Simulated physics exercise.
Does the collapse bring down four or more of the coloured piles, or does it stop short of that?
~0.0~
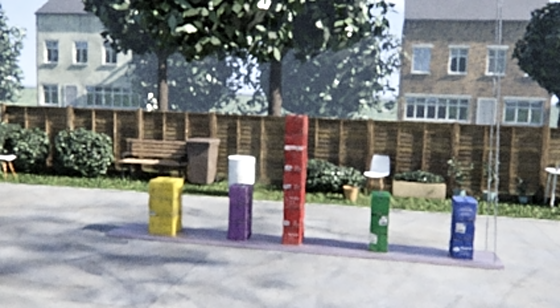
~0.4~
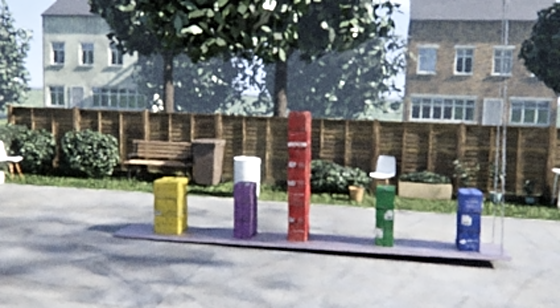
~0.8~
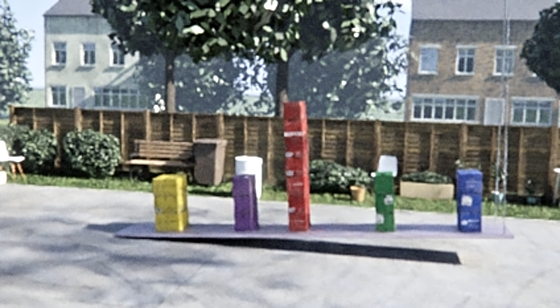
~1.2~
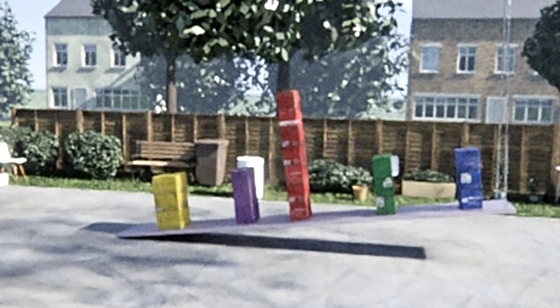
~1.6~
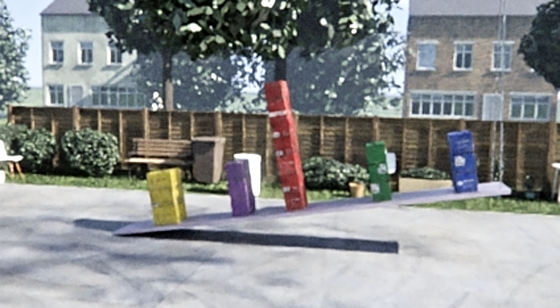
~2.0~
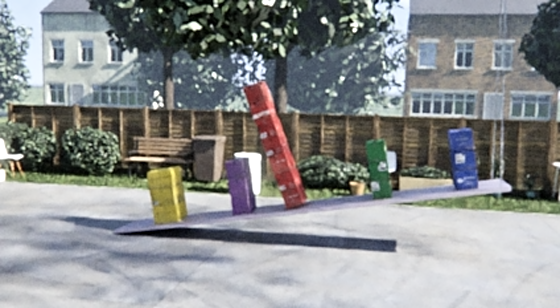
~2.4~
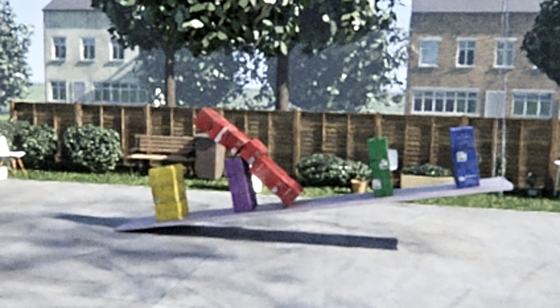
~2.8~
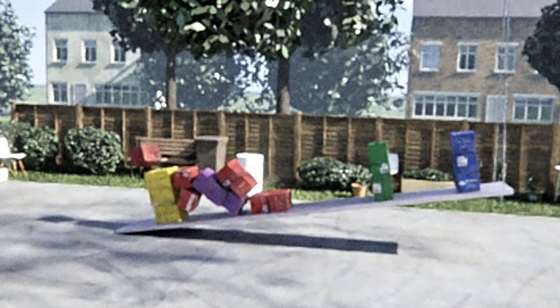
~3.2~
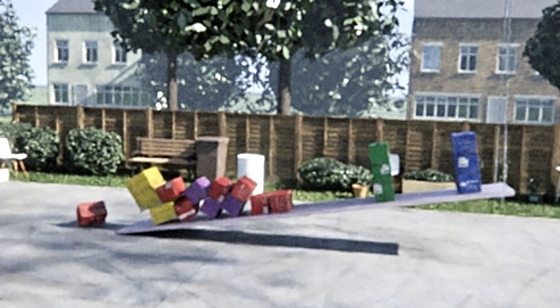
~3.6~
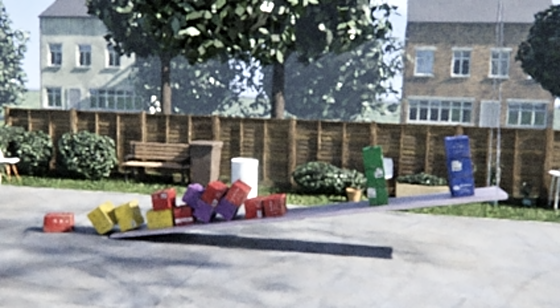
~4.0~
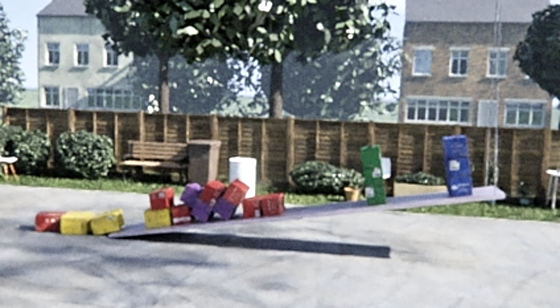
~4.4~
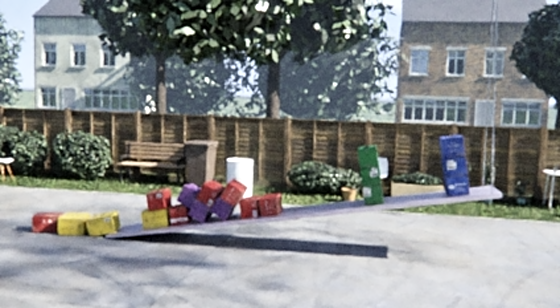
It stops short of that. The red, purple and yellow piles are wrecked, while the green and blue piles stay standing on the tilted deck.
